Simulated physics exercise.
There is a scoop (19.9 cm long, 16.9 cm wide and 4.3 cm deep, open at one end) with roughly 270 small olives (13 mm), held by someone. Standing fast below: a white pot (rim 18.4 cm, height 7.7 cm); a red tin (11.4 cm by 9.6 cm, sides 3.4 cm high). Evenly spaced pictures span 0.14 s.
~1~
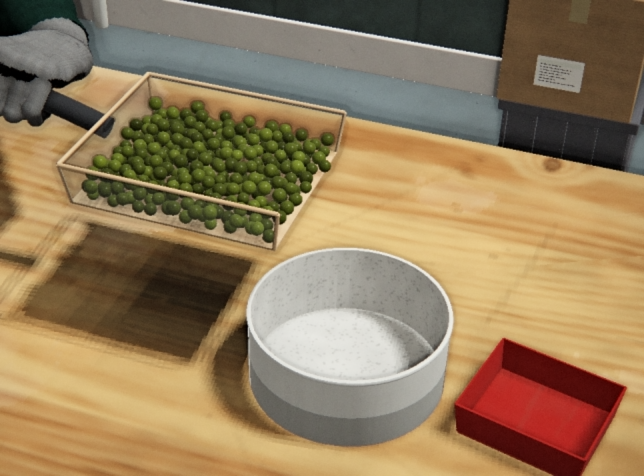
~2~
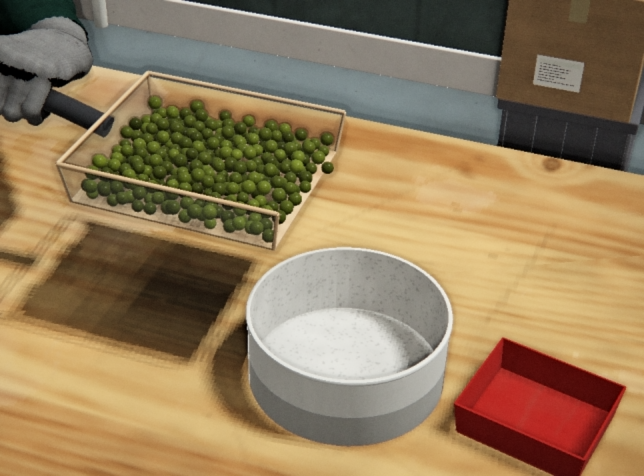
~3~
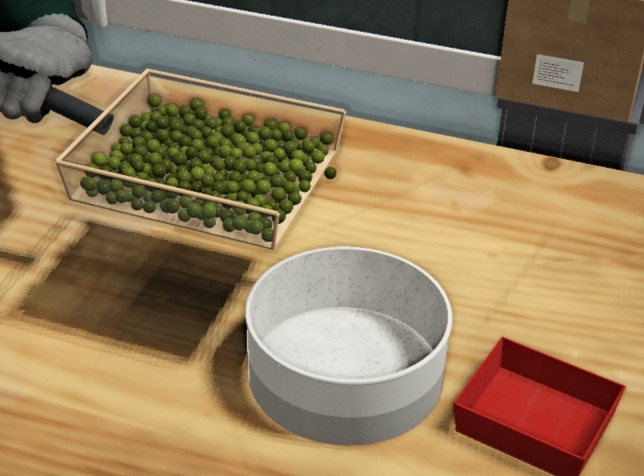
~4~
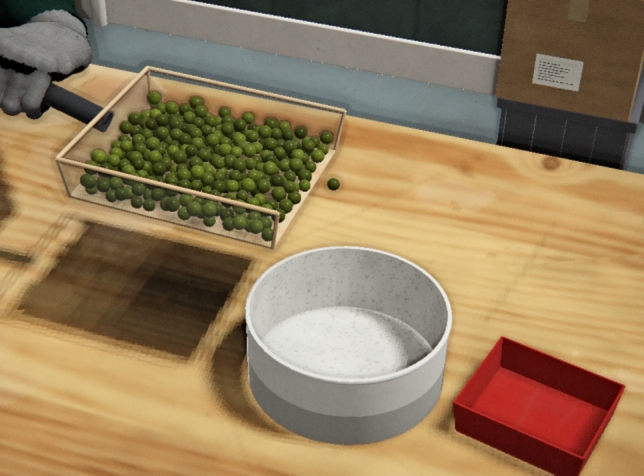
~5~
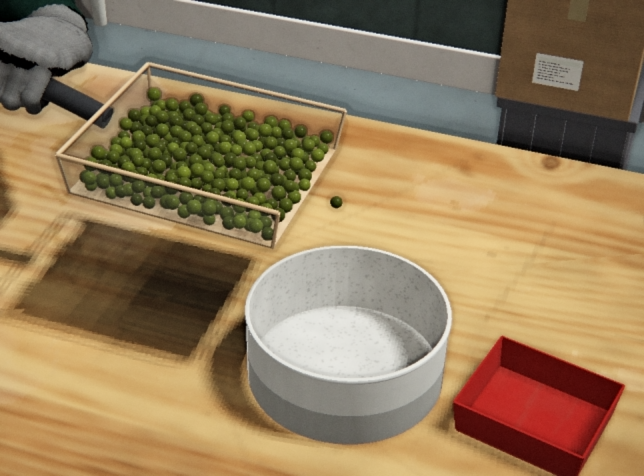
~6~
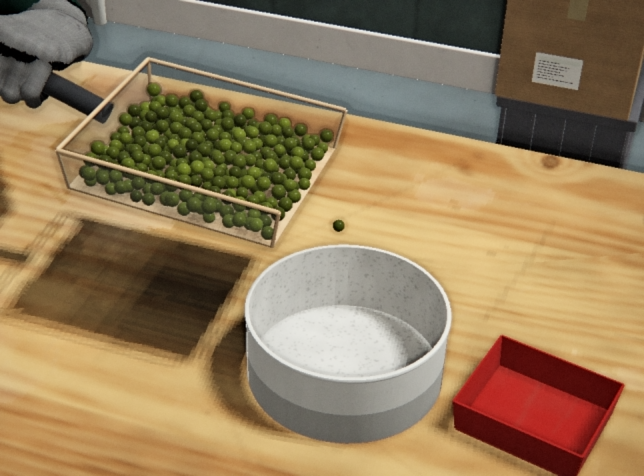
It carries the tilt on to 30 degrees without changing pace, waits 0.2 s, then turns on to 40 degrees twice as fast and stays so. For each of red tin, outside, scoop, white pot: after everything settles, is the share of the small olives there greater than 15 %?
Red tin - not greater; outside - greater; scoop - not greater; white pot - greater.
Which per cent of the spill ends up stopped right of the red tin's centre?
Close to 0 in a hundred.
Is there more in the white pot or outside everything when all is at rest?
Between the two, more of the load settles in the white pot.
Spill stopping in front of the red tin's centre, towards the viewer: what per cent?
About 0 percent.
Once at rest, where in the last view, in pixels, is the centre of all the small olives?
(376, 340), approximately.
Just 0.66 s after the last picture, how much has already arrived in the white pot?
It's close to 15 in a hundred by then.
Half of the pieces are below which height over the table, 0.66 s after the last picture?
Height estimate: Near 18 cm.
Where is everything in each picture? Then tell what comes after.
Scoop at (165, 193); tilt 0 degrees; open edge at (313, 199); middle of the load at (205, 159); white pot at (350, 310); red tin at (542, 395), in the first picture.
Scoop at (165, 192); tilt 0 degrees; open edge at (312, 199); middle of the load at (204, 159), in the second picture.
Scoop at (165, 191); tilt 1 degrees; open edge at (312, 198); middle of the load at (204, 157), in the third picture.
Scoop at (165, 189); tilt 1 degrees; open edge at (311, 198); middle of the load at (204, 156), in the fourth picture.
Scoop at (165, 187); tilt 2 degrees; open edge at (311, 197); middle of the load at (204, 153), in the fifth picture.
Scoop at (166, 185); tilt 4 degrees; open edge at (311, 196); middle of the load at (204, 151); white pot at (348, 307); red tin at (540, 392), in the sixth picture.
Then, 0.36 s after the last picture, tilt 20 degrees; scoop 100 %; middle of all pieces near (217, 134).
Then, 0.66 s after the last picture, tilt 30 degrees; outside 5 %, scoop 70 %, white pot 15 %, in the air 10 %; middle of all pieces near (269, 177).
Then, 0.94 s after the last picture, tilt 36 degrees; outside 15 %, scoop 15 %, white pot 55 %, in the air 15 %; middle of all pieces near (352, 286).
Then, 1.20 s after the last picture, tilt 40 degrees; outside 25 %, white pot 75 %; middle of all pieces near (379, 332).
In the end, red tin 0 %, outside 25 %, scoop 0 %, white pot 75 %.
